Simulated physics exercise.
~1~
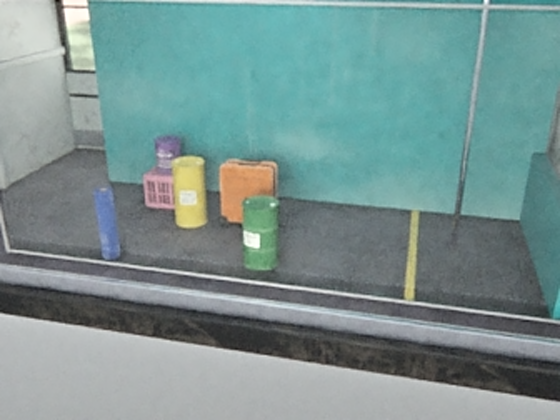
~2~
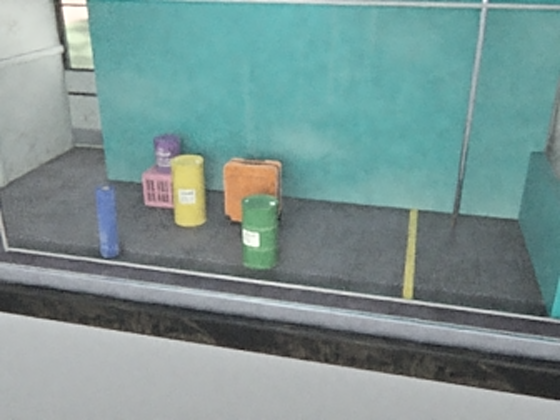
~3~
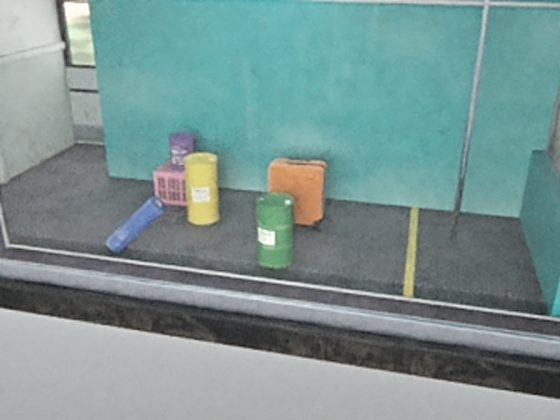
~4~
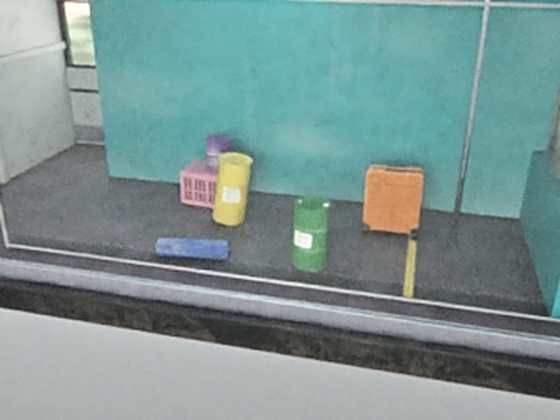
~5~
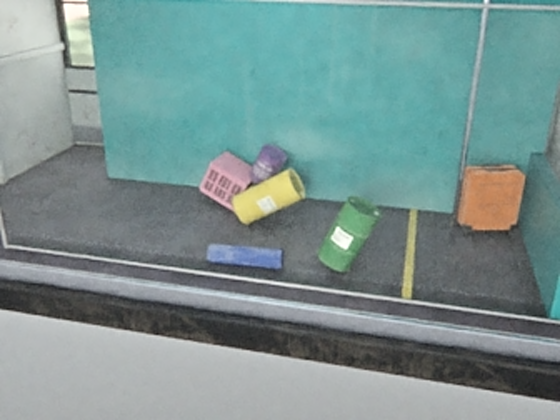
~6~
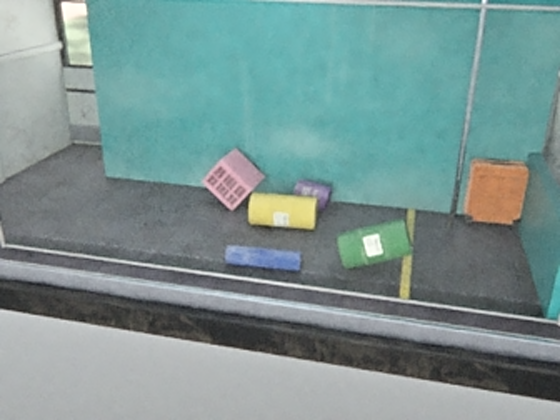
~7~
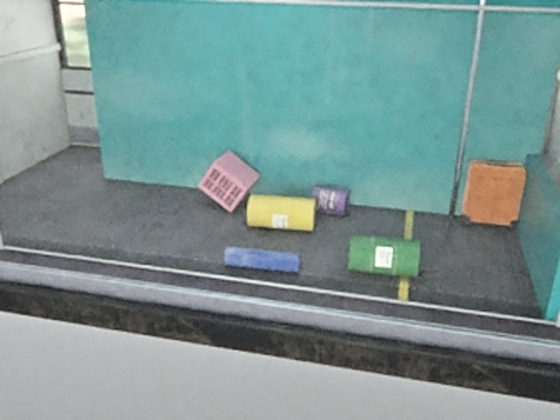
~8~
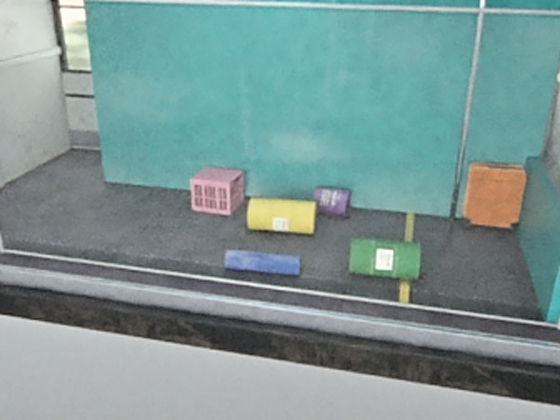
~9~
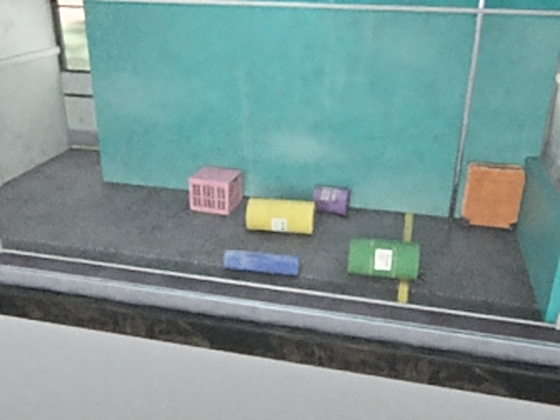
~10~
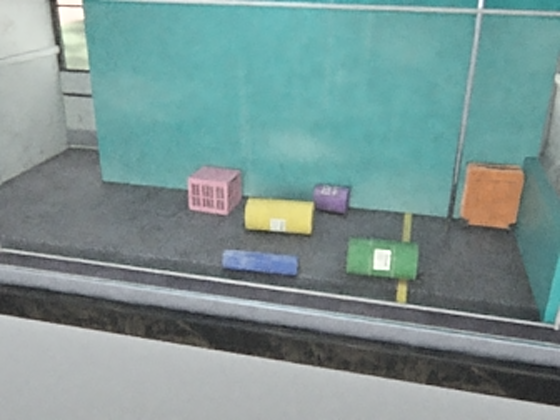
In a bay with a teal back wall, an orange case slid right across a yellow line to the far end, while a blue roll, two drums and a purple bucket toppled rightward and a pink crate tipped then settled, all stopping short of the line.
